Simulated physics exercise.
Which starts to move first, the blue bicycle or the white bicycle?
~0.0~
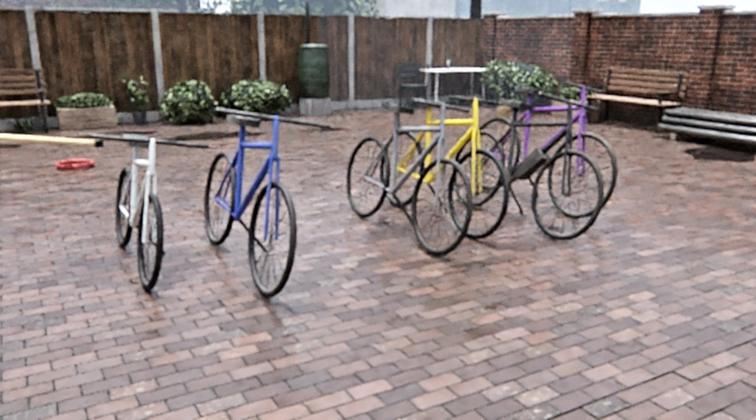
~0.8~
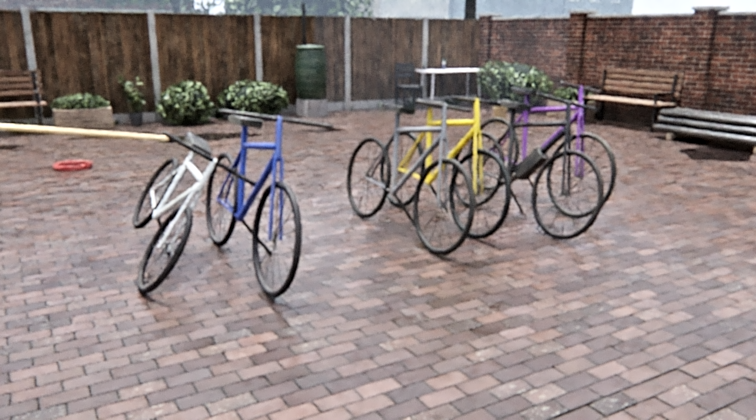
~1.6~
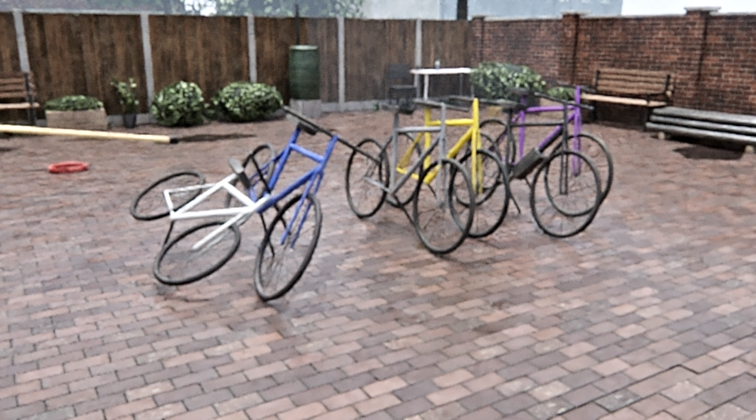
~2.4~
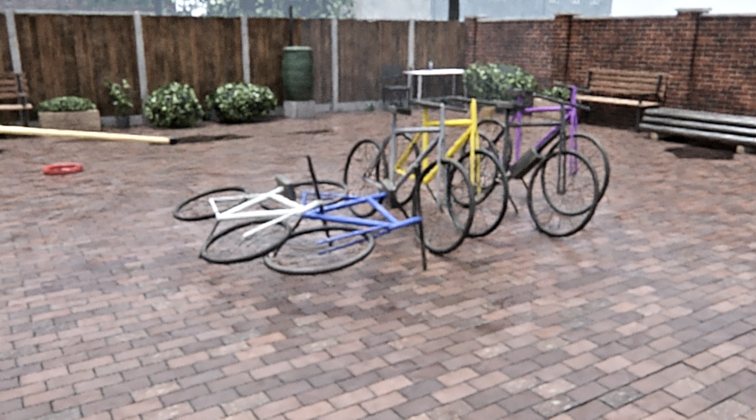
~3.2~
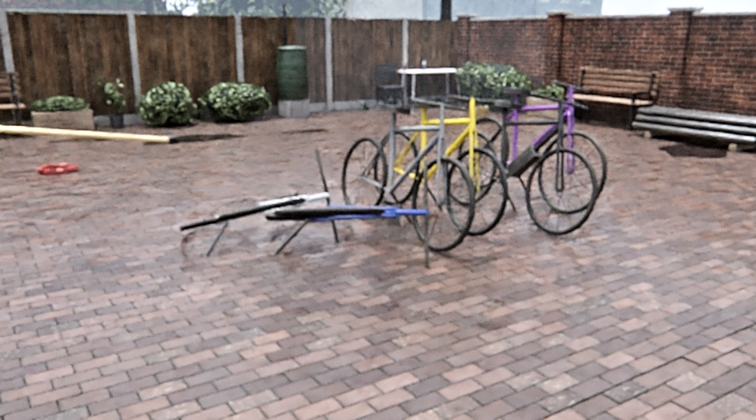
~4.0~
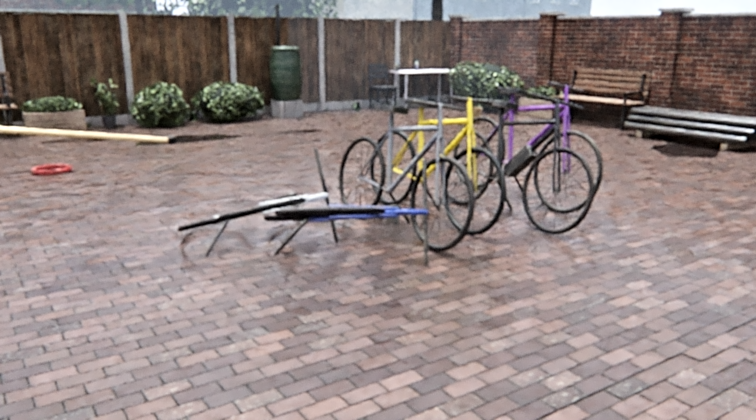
The white bicycle starts to move first, tipping to the right while the blue one is still standing in place.
